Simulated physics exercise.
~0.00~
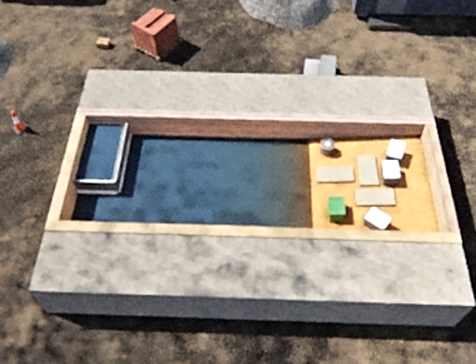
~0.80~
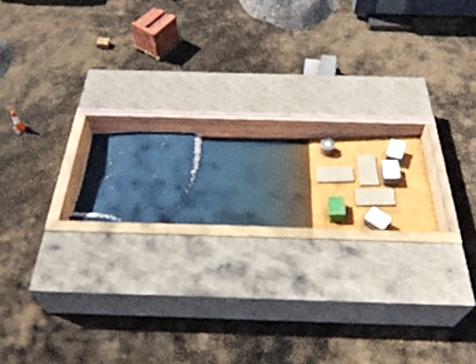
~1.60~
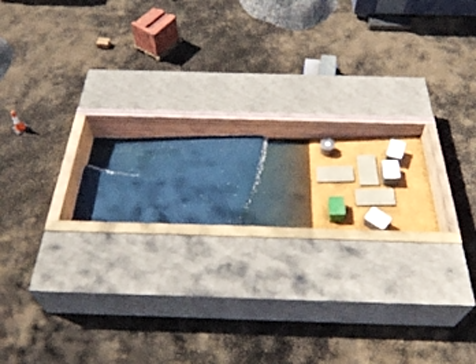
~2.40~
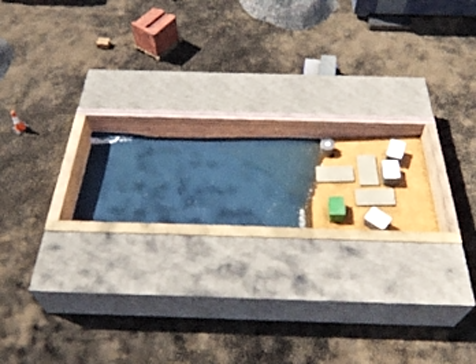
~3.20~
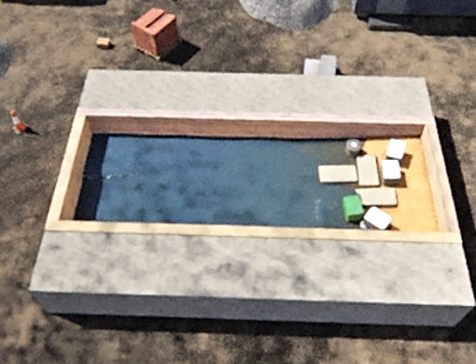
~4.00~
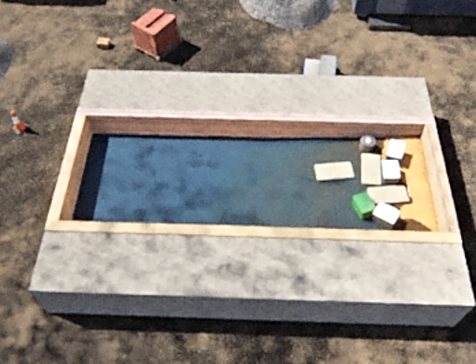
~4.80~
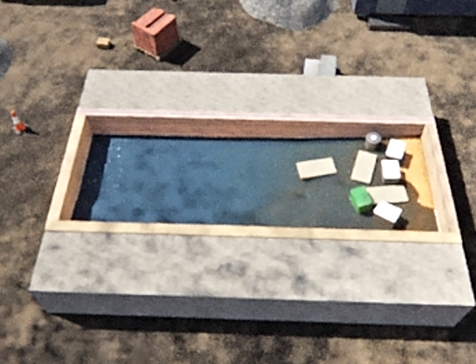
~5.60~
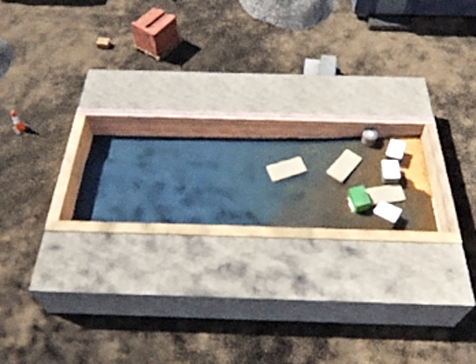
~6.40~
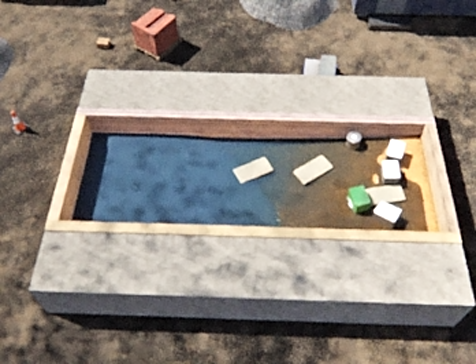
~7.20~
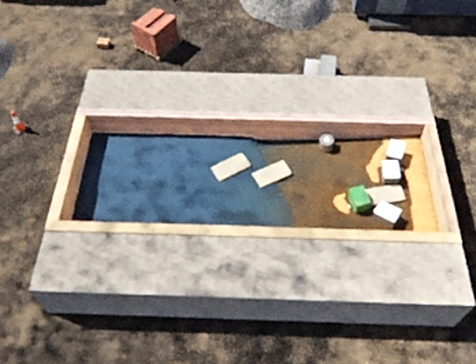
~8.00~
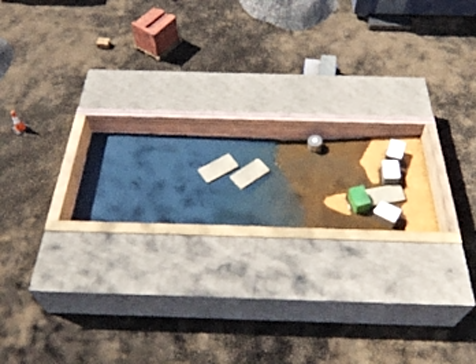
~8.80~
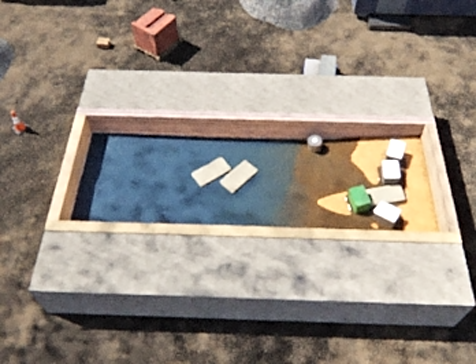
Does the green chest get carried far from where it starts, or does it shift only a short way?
The green chest shifts only a short way. The water nudges it a little to the right, and it ends up resting on the sand beside the other chests.
